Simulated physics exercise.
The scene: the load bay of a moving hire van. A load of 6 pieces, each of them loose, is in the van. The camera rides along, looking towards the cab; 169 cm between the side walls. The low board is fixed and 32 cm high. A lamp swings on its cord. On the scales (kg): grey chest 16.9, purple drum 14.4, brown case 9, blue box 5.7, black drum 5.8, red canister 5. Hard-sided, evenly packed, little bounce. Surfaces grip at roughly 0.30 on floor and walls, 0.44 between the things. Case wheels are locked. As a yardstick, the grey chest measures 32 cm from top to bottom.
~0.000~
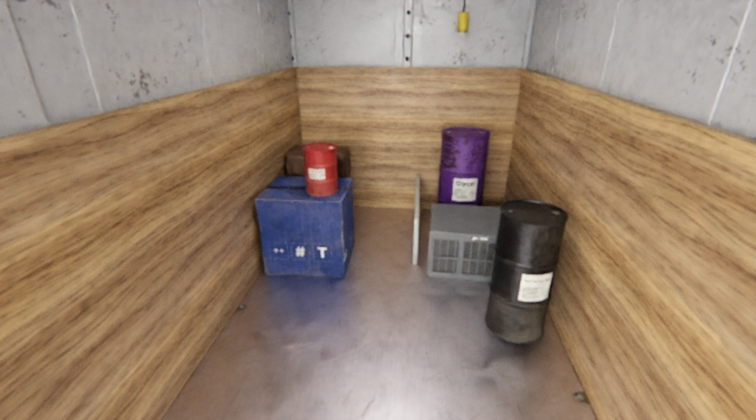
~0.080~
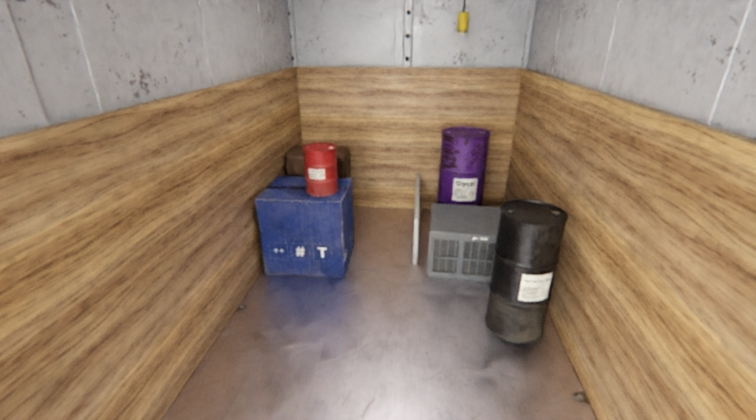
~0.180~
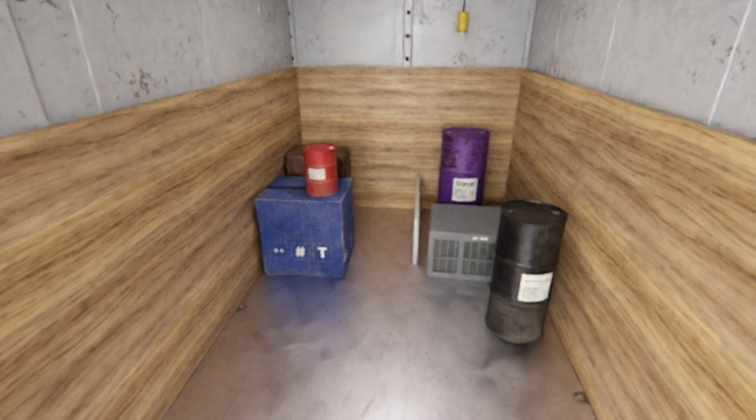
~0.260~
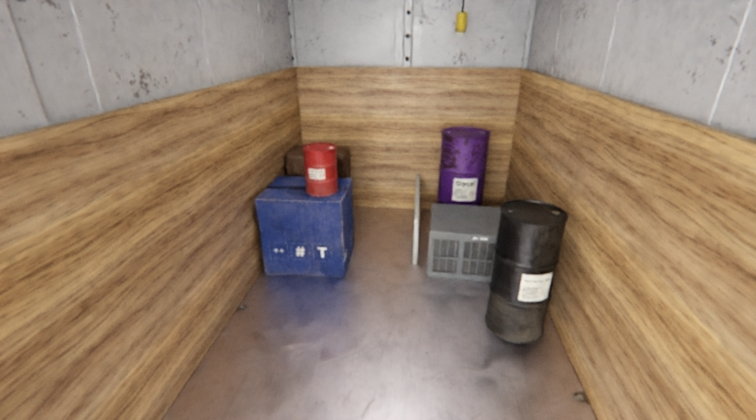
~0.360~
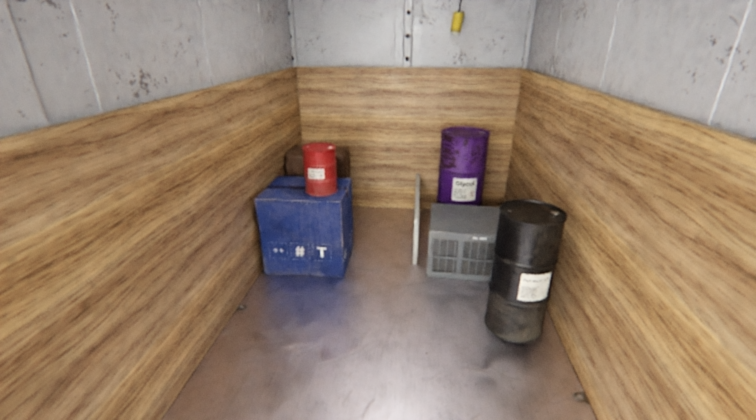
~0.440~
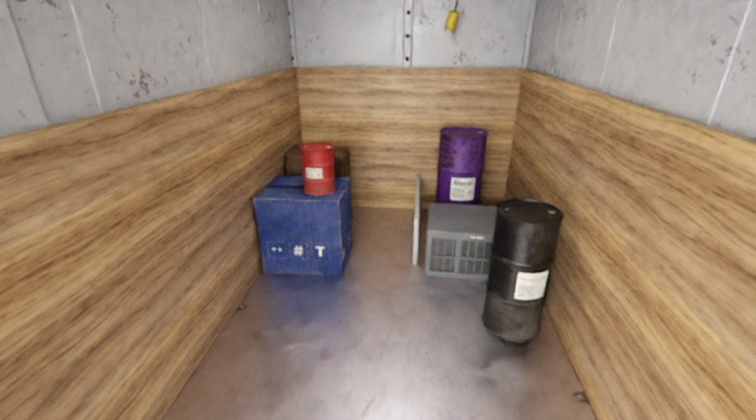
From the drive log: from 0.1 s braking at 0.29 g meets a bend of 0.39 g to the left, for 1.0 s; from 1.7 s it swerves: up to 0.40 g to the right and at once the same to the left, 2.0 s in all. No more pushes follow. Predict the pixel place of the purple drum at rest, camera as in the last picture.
The purple drum comes to rest near (442, 174).
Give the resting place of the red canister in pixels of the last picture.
Near (289, 158).
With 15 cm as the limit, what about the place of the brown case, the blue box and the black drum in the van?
The brown case keeps its place; the blue box holds its spot; the black drum gets shifted.
After 0.74 s, load feels 0.29 g forwards, 0.39 g left; purple drum moved 17 cm near (442, 177); black drum moved 18 cm; red canister moved 16 cm.
After 1.14 s, no push; purple drum moved 21 cm near (442, 174); black drum moved 57 cm; red canister moved 33 cm.
In the end (4.3 s), not toppled but over 15 cm from the start, purple drum, black drum and red canister; the other 3 under 15 cm from the start. In the last view, purple drum near (442, 174).
